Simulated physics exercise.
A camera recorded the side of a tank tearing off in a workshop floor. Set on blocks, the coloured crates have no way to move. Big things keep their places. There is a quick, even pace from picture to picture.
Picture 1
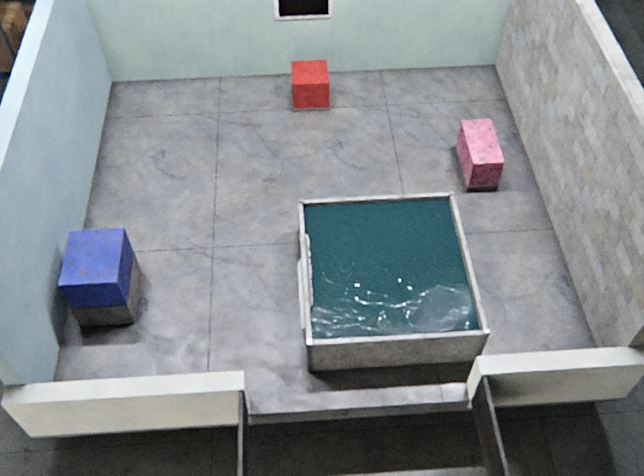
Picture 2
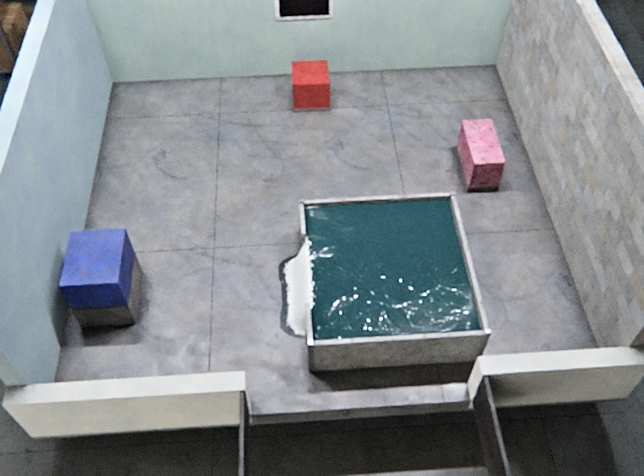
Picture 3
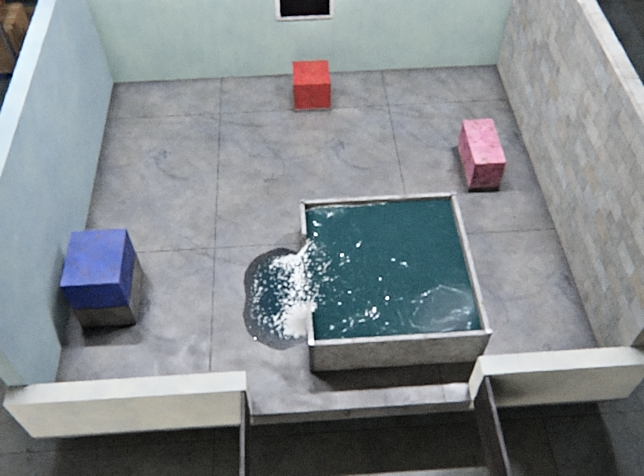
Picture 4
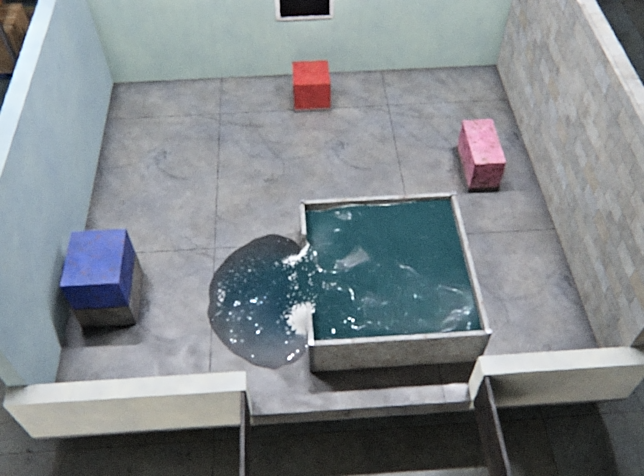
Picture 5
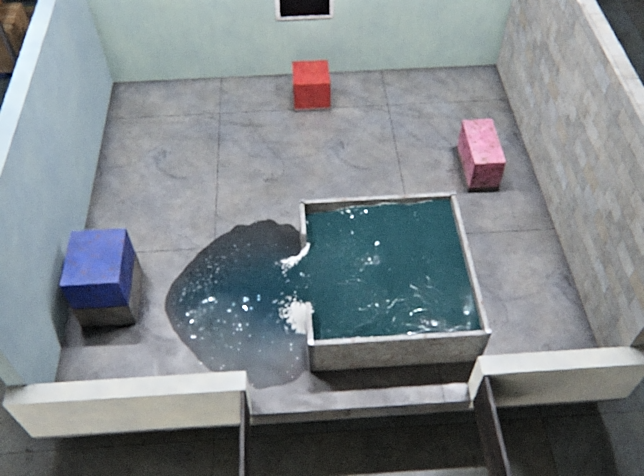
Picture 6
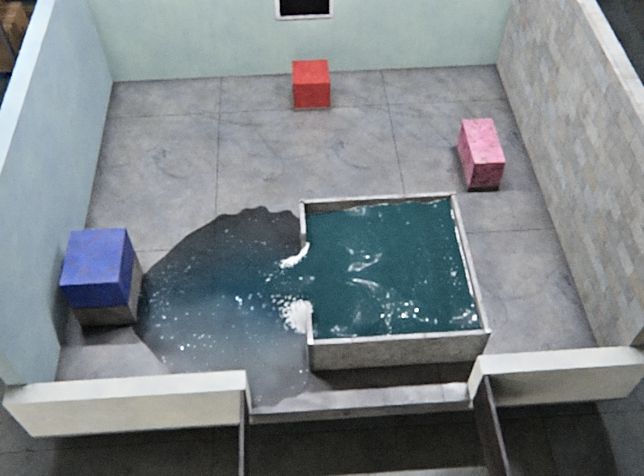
A square tank of dark green water broke open on its left side, and water poured out and spread left across the grey floor, reaching the blue crate while the red and pink ones stayed dry.
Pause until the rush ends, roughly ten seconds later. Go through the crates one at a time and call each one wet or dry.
The blue crate is dry. The pink crate is dry. The red crate is wet.
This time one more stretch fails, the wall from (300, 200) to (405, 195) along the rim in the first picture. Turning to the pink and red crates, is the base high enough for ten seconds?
Well, the pink crate gets reached, and the red crate gets reached as well.
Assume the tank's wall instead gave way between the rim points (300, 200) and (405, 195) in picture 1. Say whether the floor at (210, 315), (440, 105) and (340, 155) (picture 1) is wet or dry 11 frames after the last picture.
Point by point: Unwetted, drenched, drenched.
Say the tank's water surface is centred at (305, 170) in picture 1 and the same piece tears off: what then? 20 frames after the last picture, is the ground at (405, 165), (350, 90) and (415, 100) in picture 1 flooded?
Taking the three spots in order: Bare, bare, bare.
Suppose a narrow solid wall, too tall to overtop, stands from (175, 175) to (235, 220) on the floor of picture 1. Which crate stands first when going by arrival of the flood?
It's the blue-painted one.
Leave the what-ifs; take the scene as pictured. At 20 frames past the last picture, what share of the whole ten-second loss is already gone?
Roughly 5 %.
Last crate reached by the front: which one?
I'd name the pink one.
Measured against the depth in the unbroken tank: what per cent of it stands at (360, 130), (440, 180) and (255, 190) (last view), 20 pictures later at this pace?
First spot 0 %, second 0 %, third 0 %.
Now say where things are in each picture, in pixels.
The first frame shows the water tank at (386, 265) is whole and still.
In the second frame, the front is at (290, 261), out from the gap at (308, 286).
In the third frame, the front is at (258, 263), out from the gap at (309, 288).
In the fourth frame, the front is at (217, 283), out from the gap at (309, 289).
In the fifth frame, water pours out at (309, 288) and has run to (174, 295).
In the sixth frame, the front is at (141, 286), out from the gap at (309, 286).
A moment on, water covers 25 % of the floor; the blue crate water round its plinth, the pink crate not reached, the red crate not reached.
Next, water covers 30 % of the floor; the blue crate water round its plinth, the pink crate not reached, the red crate not reached.
Then, water covers 35 % of the floor; the blue crate water round its plinth, the pink crate not reached, the red crate not reached.
Later, water covers 60 % of the floor; the blue crate water round its plinth, the pink crate not reached, the red crate water round its plinth.
In the end, water covers 90 % of the floor; the blue crate stayed above the water, the pink crate stayed above the water, the red crate was topped.
